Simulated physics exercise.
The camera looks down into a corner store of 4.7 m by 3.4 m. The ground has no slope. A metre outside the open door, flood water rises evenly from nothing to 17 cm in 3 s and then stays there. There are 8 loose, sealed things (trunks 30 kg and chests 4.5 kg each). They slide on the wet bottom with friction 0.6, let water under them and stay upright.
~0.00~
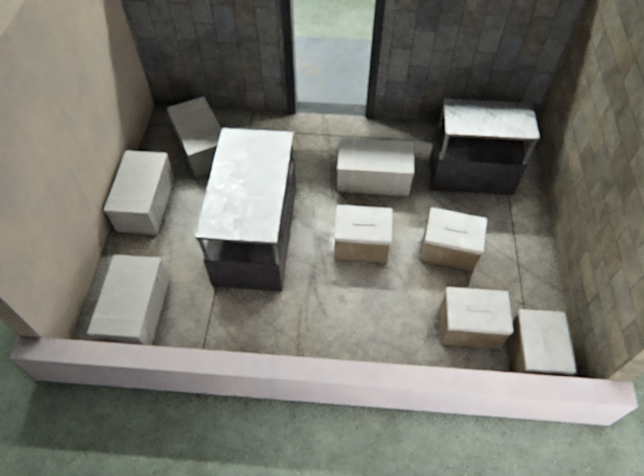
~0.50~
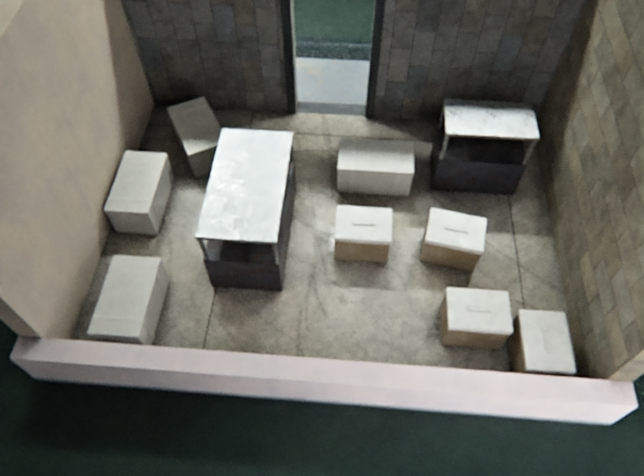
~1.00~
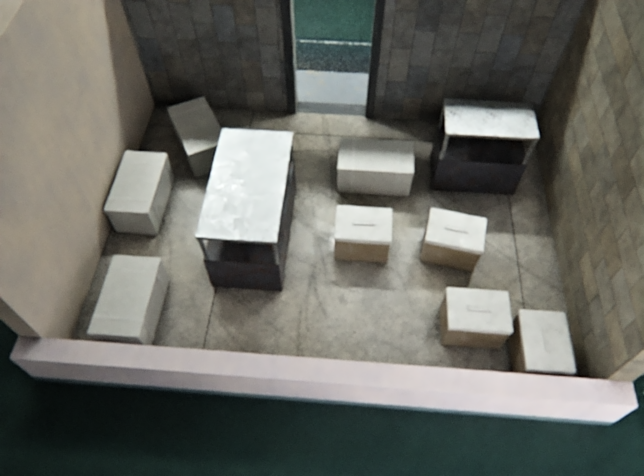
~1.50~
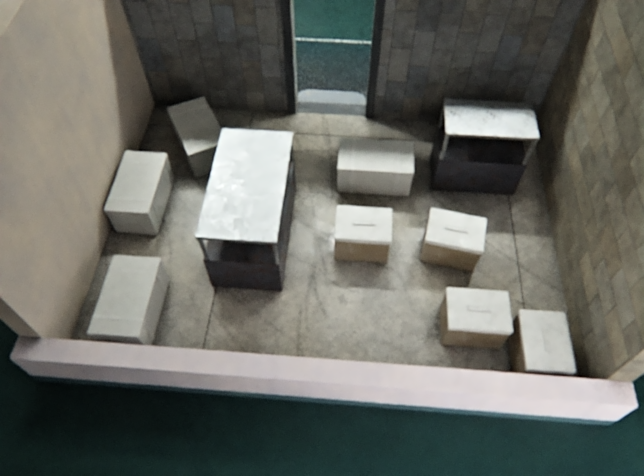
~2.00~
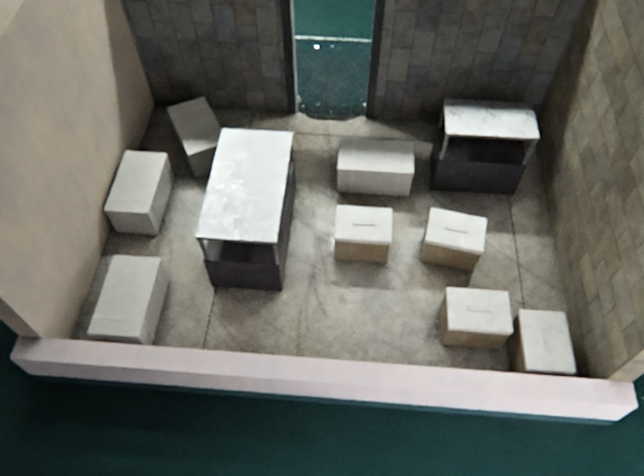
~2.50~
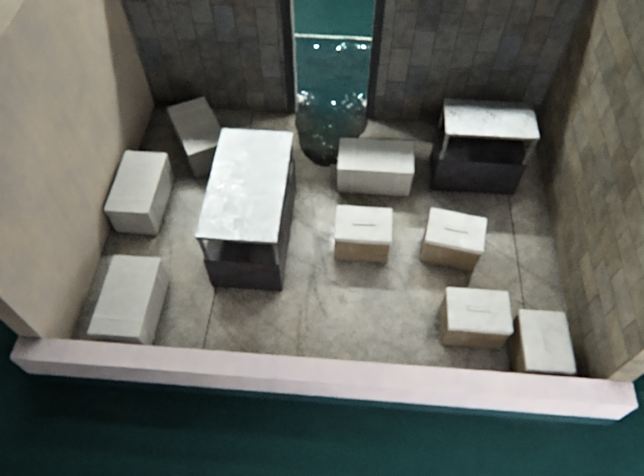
Dark green water rising outside an open doorway, then spilling in a rounded tongue onto a stone-walled storeroom floor among unmoving boxes.
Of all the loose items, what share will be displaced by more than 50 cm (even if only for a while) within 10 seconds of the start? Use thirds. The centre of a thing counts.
That comes to not even a third.
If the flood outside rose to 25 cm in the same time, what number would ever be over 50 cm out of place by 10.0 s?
In that case 3 of them.
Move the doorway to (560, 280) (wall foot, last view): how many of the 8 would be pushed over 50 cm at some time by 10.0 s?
Then 3.
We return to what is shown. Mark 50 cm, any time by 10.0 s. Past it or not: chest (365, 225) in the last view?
Answer: Over.
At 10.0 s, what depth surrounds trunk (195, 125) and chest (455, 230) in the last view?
Roughly 6 and 3 cm.
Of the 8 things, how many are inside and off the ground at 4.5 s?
I count 0.
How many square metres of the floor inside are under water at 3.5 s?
Roughly 2.5 m2.
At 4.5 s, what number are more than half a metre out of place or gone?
By then 0.
After 3.5 s 0 of 8 are over 50 cm from their spots; 0 afloat.
After 4.5 s 0 of 8 are over 50 cm from their spots; 0 afloat.
After 7.0 s 0 of 8 are over 50 cm from their spots; 0 afloat.
After 10.0 s 1 of 8 are over 50 cm from their spots, and 1 have been at some point; 4 afloat.
